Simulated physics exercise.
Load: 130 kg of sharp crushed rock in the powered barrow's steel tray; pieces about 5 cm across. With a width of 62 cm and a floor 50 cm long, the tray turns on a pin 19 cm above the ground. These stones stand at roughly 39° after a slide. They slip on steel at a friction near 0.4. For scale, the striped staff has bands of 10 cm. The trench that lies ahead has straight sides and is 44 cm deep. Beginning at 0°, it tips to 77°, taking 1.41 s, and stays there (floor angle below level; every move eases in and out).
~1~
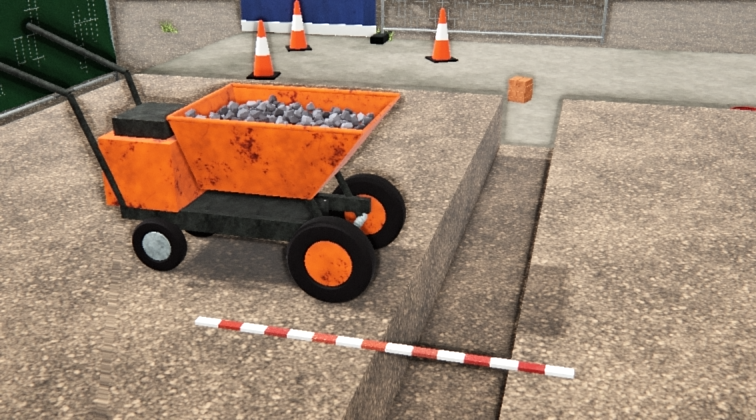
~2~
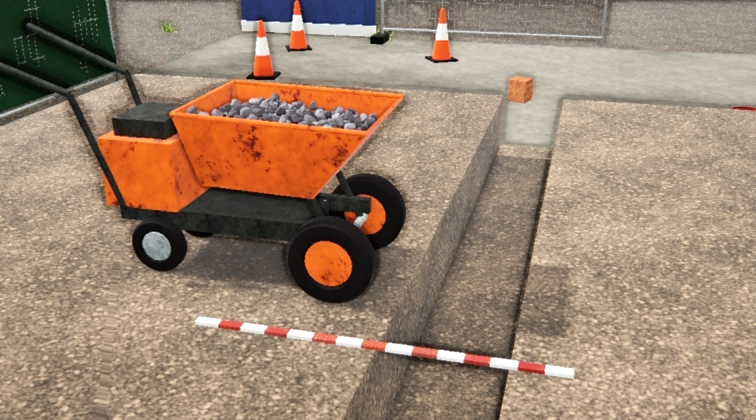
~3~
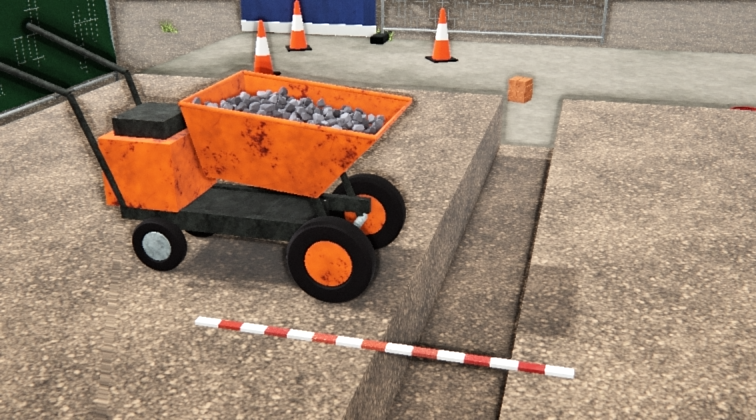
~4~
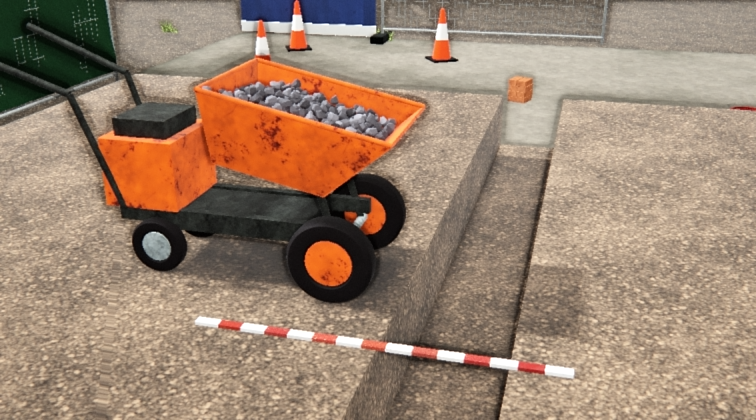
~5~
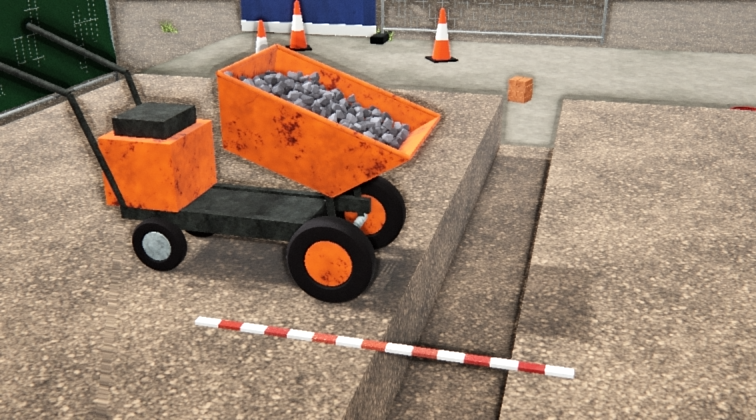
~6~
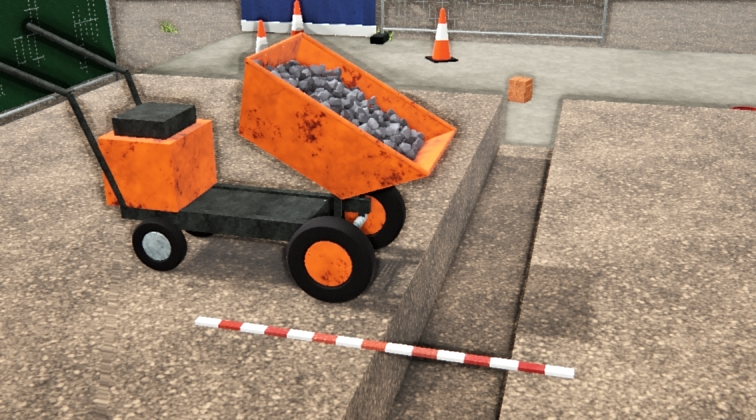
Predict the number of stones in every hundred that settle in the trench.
Close to 74 in a hundred.
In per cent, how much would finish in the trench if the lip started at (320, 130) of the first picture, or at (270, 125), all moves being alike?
Near 100 and near 100 percent.
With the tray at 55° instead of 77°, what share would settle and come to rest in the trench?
Roughly 10%.
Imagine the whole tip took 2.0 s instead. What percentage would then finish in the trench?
Roughly 75 per cent would.
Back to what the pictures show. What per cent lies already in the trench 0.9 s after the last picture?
I'd put it near 25 per cent.
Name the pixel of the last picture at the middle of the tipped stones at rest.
Resting centre: About (501, 357).
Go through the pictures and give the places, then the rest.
In the first frame, the tray is at 0°, its lip at (362, 133); the top of the load is at (277, 110).
In the second frame, the tray is at 2°, its lip at (366, 134); the top of the load is at (270, 106).
In the third frame, the tray is at 6°, its lip at (376, 139); the top of the load is at (269, 99).
The fourth frame shows lip at (392, 146), floor tilted 12°, highest stones at (267, 90).
The fifth frame shows lip at (410, 158), floor tilted 20°, highest stones at (273, 78).
In the sixth frame, the tray is at 29°, its lip at (428, 175); the top of the load is at (293, 69).
Then, 0.5 s after the last picture the floor is at 65°, 100 % in the tray; the foremost stones are at (482, 231).
Then, 0.9 s after the last picture the floor is at 77°, 59 % in the tray, 24 % in the trench, 17 % past the trench; the foremost stones are at (604, 310).
Then, 1.3 s after the last picture the floor is at 77°, 26 % in the tray, 47 % in the trench, 27 % past the trench; the foremost stones are at (683, 321).
Then, 3.2 s after the last picture the floor is at 77°, 0 % in the tray, 74 % in the trench, 26 % past the trench; the foremost stones are at (696, 309).
